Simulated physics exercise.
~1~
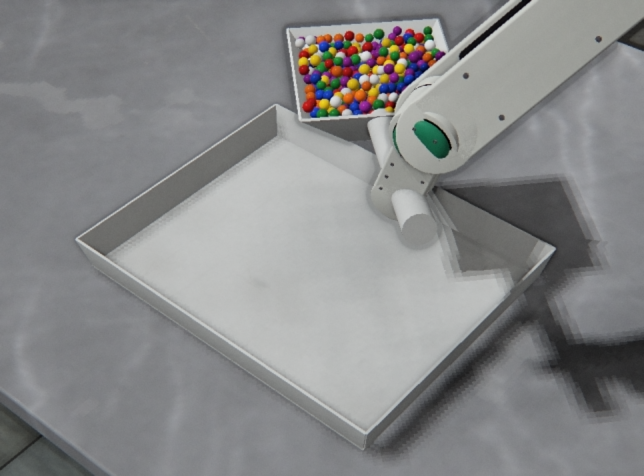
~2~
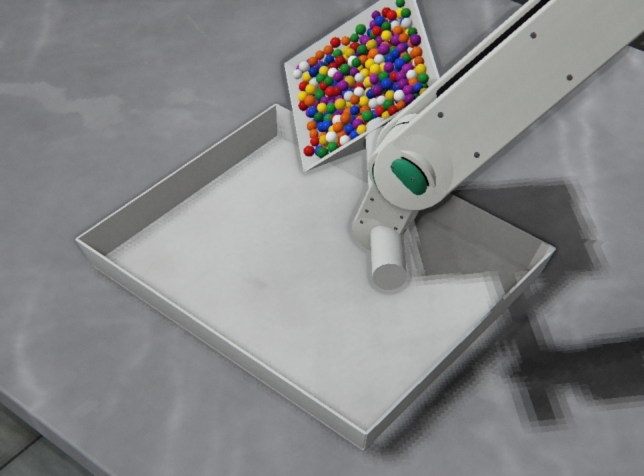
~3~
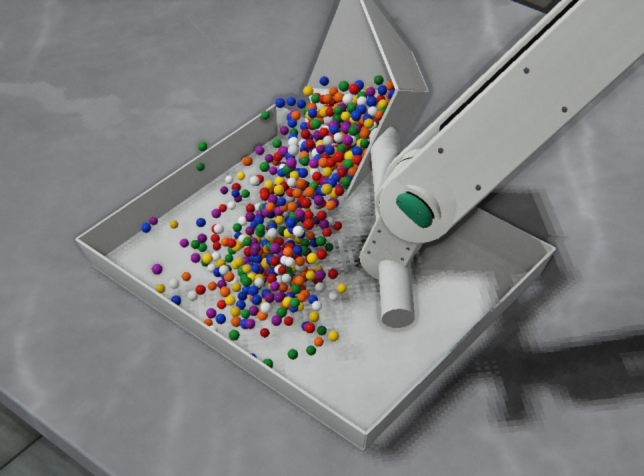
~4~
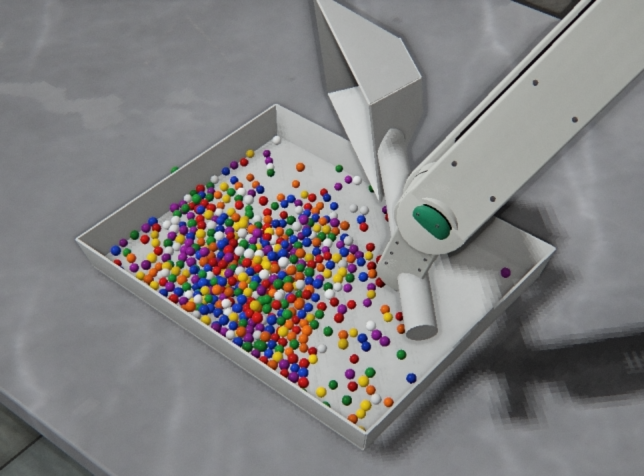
On a grey, stone-like surface, a white robotic arm holds a scoop full of multicoloured beads at the far edge of an empty, shallow square tray. The arm begins to tilt the scoop, and the beads shift down toward its lower corner while staying inside. As it tips more steeply, the beads pour out in a thick stream, piling up in the tray and scattering to the left. The scoop keeps turning until it is empty. The beads end up spread over the left and middle of the tray, with a few strays toward the near corner and right side.
